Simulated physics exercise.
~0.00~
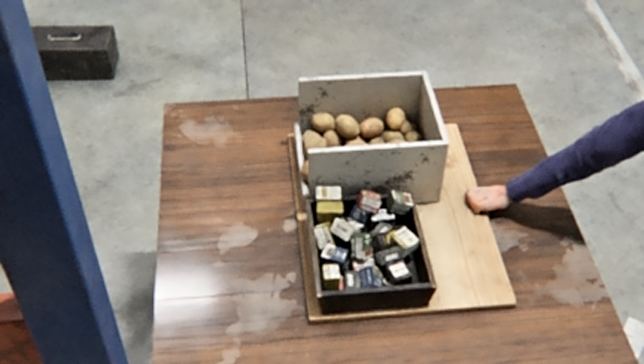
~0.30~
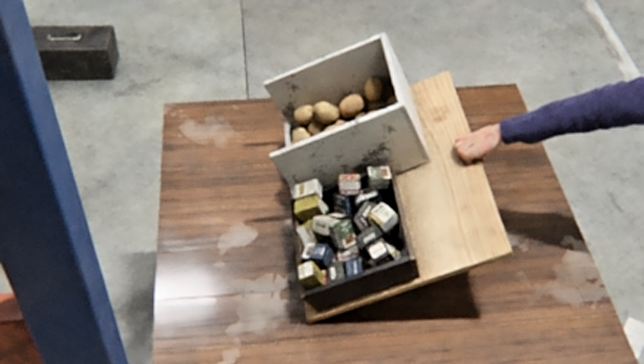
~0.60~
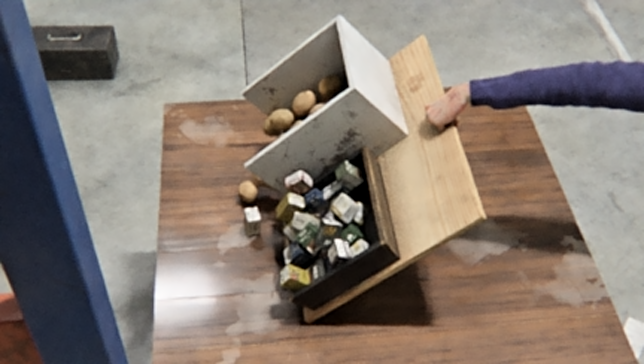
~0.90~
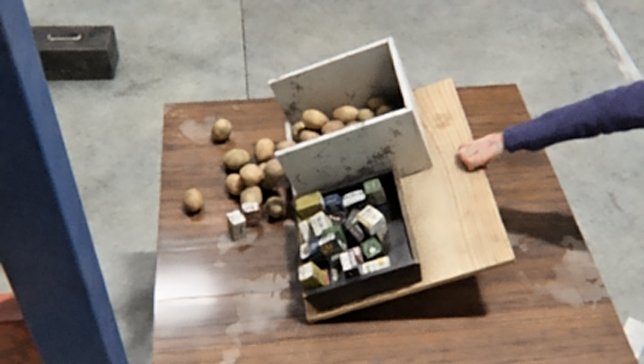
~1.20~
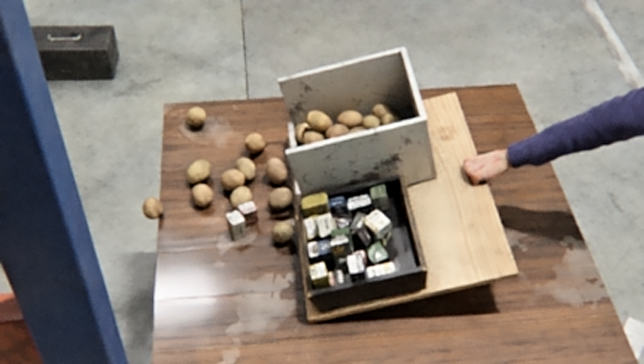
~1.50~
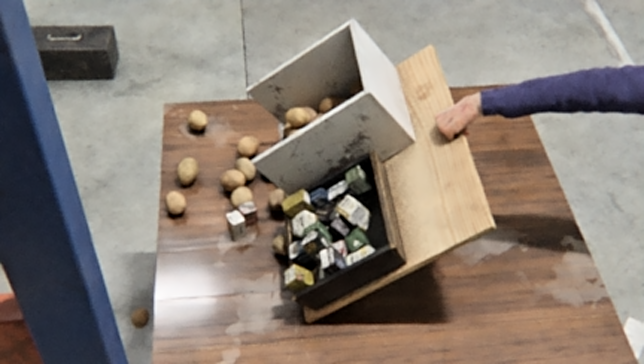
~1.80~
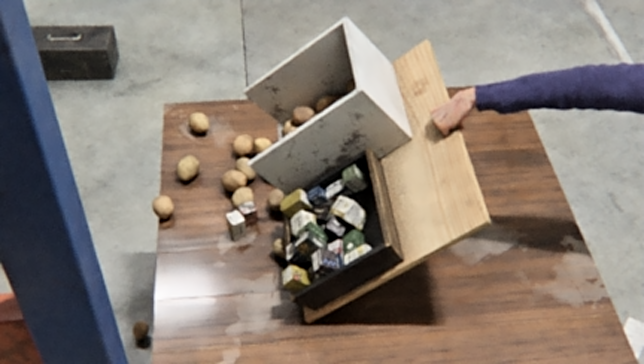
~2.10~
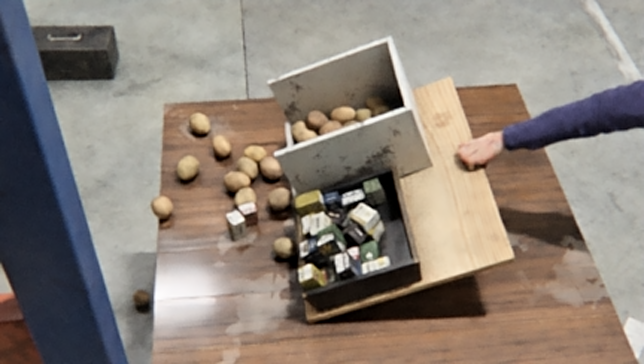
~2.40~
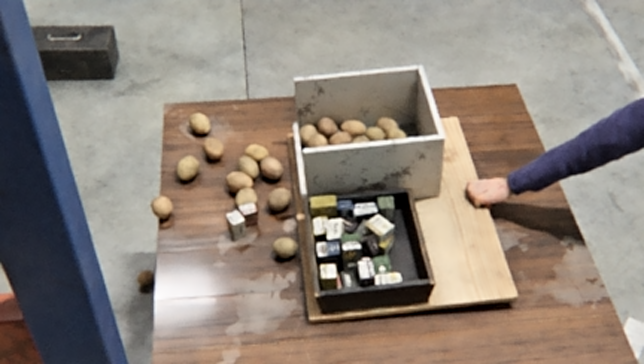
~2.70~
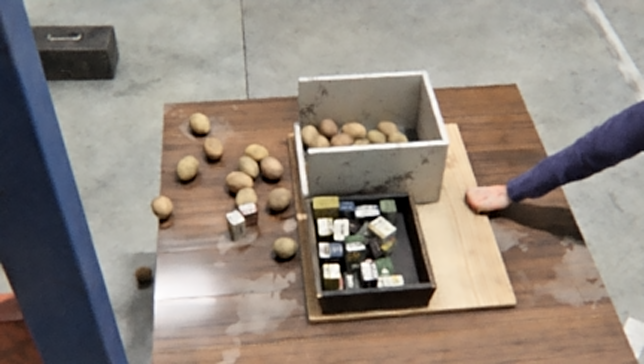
Workshop table, a hand tipping a board leftward twice, potatoes and two small cartons spilling from containers before it settles flat.
